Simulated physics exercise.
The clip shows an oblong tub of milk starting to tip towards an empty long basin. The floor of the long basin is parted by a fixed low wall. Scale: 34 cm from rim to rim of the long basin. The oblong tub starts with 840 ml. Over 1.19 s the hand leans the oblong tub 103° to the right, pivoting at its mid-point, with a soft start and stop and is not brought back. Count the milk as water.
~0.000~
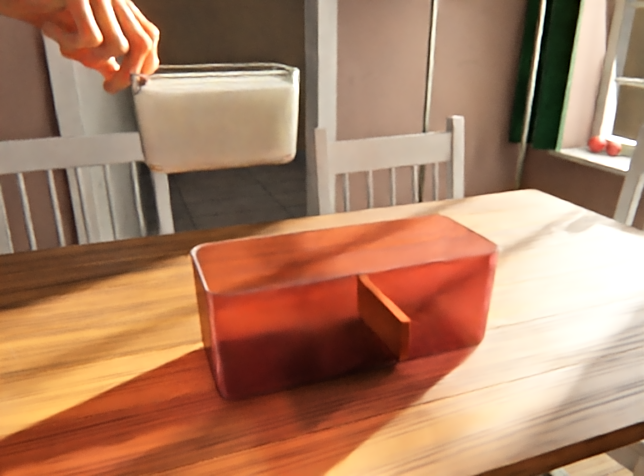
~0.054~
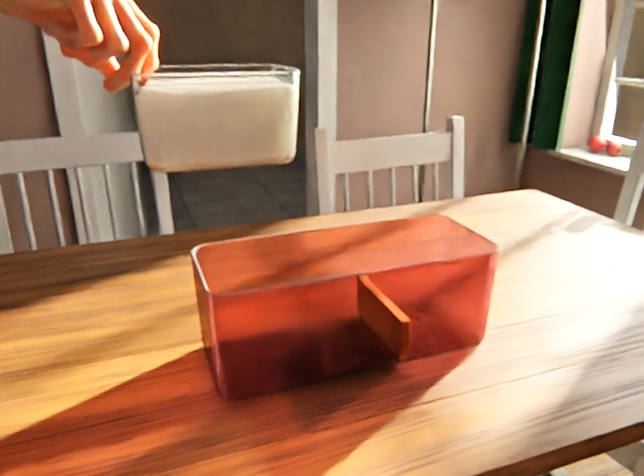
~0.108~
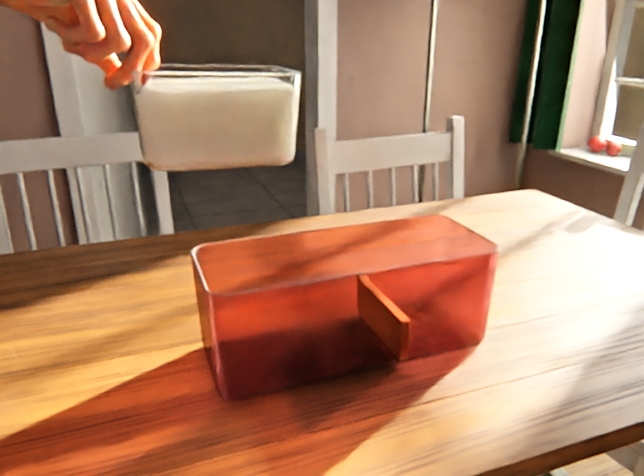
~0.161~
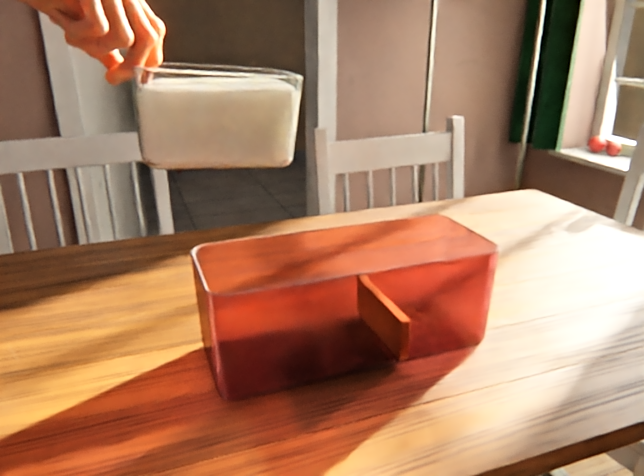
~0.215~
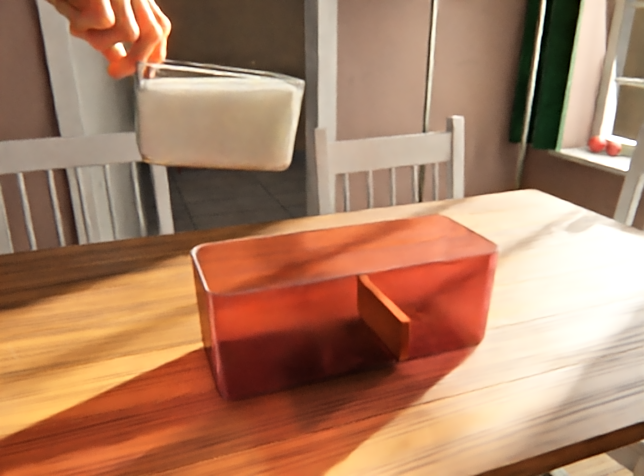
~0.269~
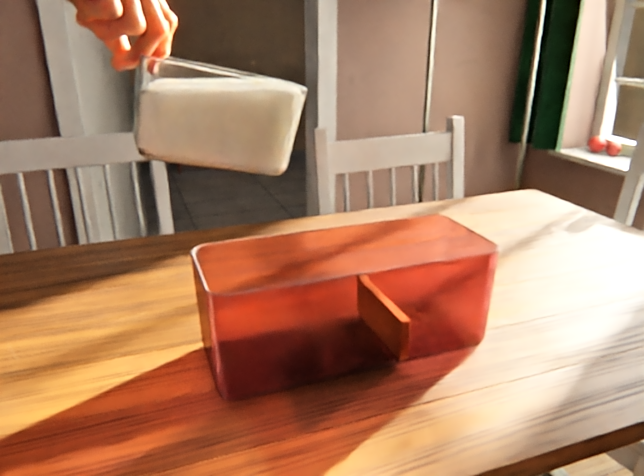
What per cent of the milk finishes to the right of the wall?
About 15 per cent.
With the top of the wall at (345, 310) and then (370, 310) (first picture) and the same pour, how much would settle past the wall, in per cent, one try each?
In turn about 65 and 45 per cent.
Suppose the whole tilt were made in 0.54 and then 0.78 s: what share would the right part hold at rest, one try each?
In turn about 10 and 10 per cent.
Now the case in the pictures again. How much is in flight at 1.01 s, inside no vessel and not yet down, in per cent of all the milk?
Some 8 per cent.
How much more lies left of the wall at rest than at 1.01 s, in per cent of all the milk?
About 18 per cent.
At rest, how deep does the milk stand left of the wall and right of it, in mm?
Some 26 mm on the left and 10 mm on the right.
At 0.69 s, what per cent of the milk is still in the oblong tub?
Some 52 per cent.
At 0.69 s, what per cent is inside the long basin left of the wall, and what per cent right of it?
Near 14 on the left, 0 on the right.
By 0.69 s the tilt is 65° and 52 per cent is still to pour, 14 is left of the wall and 0 right of it.
By 1.01 s the tilt is 97° and 11 per cent is still to pour, 65 is left of the wall and 15 right of it.
By 1.34 s the tilt is 103° and 1 per cent is still to pour, 81 is left of the wall and 15 right of it.
By 1.69 s the tilt is 103° and 0 per cent is still to pour, 82 is left of the wall and 15 right of it.
At rest 82 per cent lies left of the wall, 15 right of it and 3 outside.
